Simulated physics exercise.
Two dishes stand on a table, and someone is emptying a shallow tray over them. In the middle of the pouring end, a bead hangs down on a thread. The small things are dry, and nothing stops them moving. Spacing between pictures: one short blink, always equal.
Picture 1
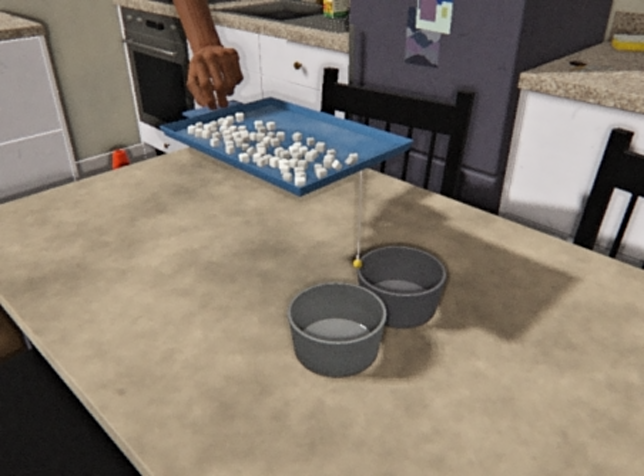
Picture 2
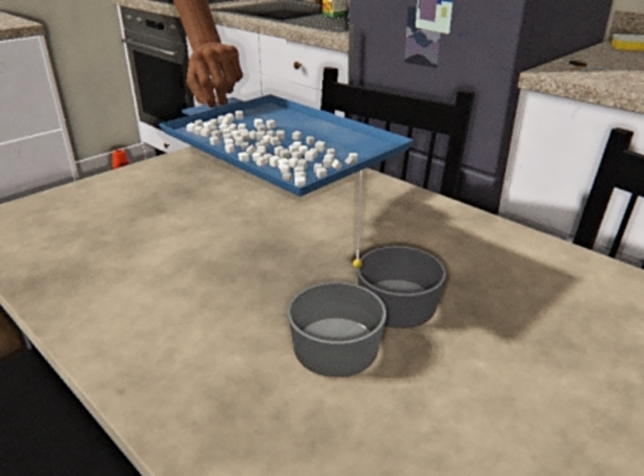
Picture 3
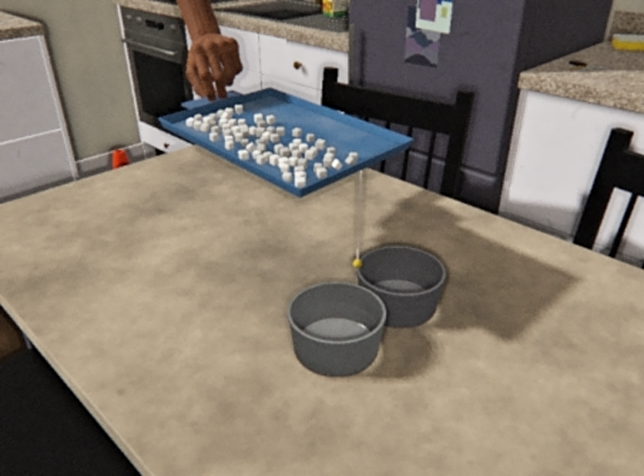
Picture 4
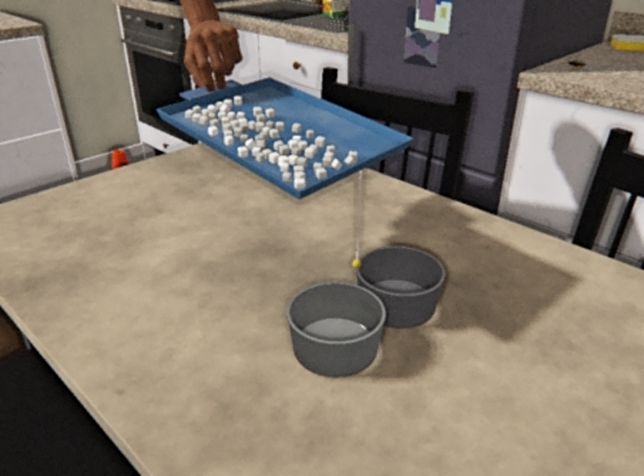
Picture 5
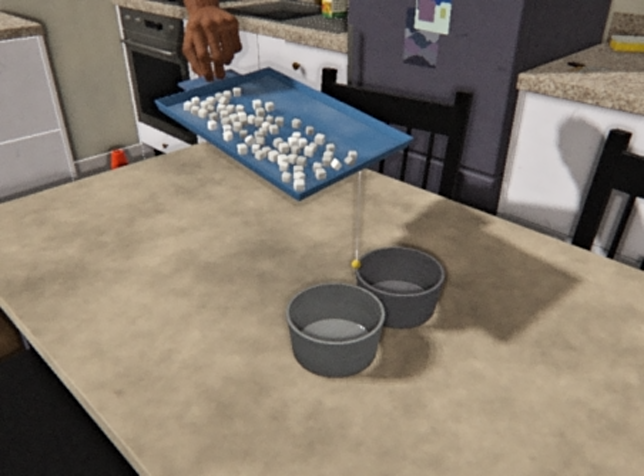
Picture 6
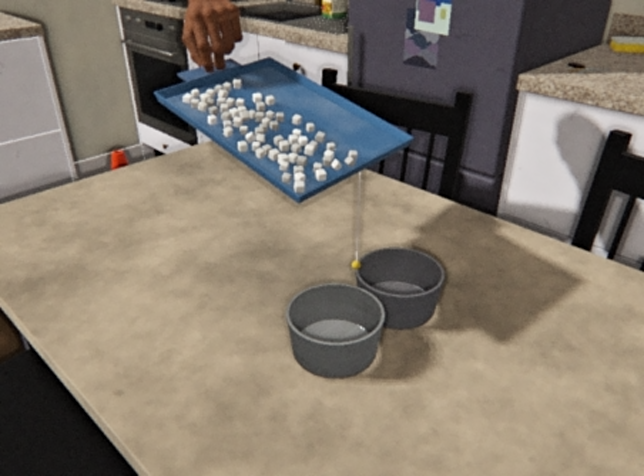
A hand held a blue tray of small white cubes above two gray dishes on a table, then slowly raised its back edge, tilting the tray slightly while the cubes barely shifted.
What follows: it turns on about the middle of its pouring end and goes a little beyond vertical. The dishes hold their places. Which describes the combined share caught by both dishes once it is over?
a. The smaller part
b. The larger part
Option b: The larger part.
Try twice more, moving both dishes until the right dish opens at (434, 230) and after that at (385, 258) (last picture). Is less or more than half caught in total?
Try 1: A minority of it. Try 2: A majority of it.
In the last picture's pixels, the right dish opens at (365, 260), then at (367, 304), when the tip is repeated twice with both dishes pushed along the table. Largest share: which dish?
Try 1: The leftmost dish; try 2: The rightmost dish.
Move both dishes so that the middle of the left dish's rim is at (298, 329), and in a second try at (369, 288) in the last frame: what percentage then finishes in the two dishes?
About 80% on the first try and 20% on the second.
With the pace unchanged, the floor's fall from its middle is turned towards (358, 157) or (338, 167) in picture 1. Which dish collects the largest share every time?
Try 1: Right-side dish. Try 2: Left-side dish.
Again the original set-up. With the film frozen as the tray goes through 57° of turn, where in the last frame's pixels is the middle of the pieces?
In the last view, the load is centred close to (302, 170).
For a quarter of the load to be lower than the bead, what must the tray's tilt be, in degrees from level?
Angle: Close to 100°.
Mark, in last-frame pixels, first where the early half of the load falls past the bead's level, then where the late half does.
Earlier half at (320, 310), later half at (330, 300).
Just after the last frame, tray tipped steeply; almost all on the tray; just a few in the left dish; about a tenth in the air.
A moment on, tray tipped right over; the larger part on the tray; about a tenth in the left dish; about a tenth outside both.
Further on, tray tipped past a quarter turn; the larger part in the left dish; about a tenth outside both.
When it is over, tray tipped past a quarter turn; the larger part in the left dish; not one in the right dish; about a tenth outside both.
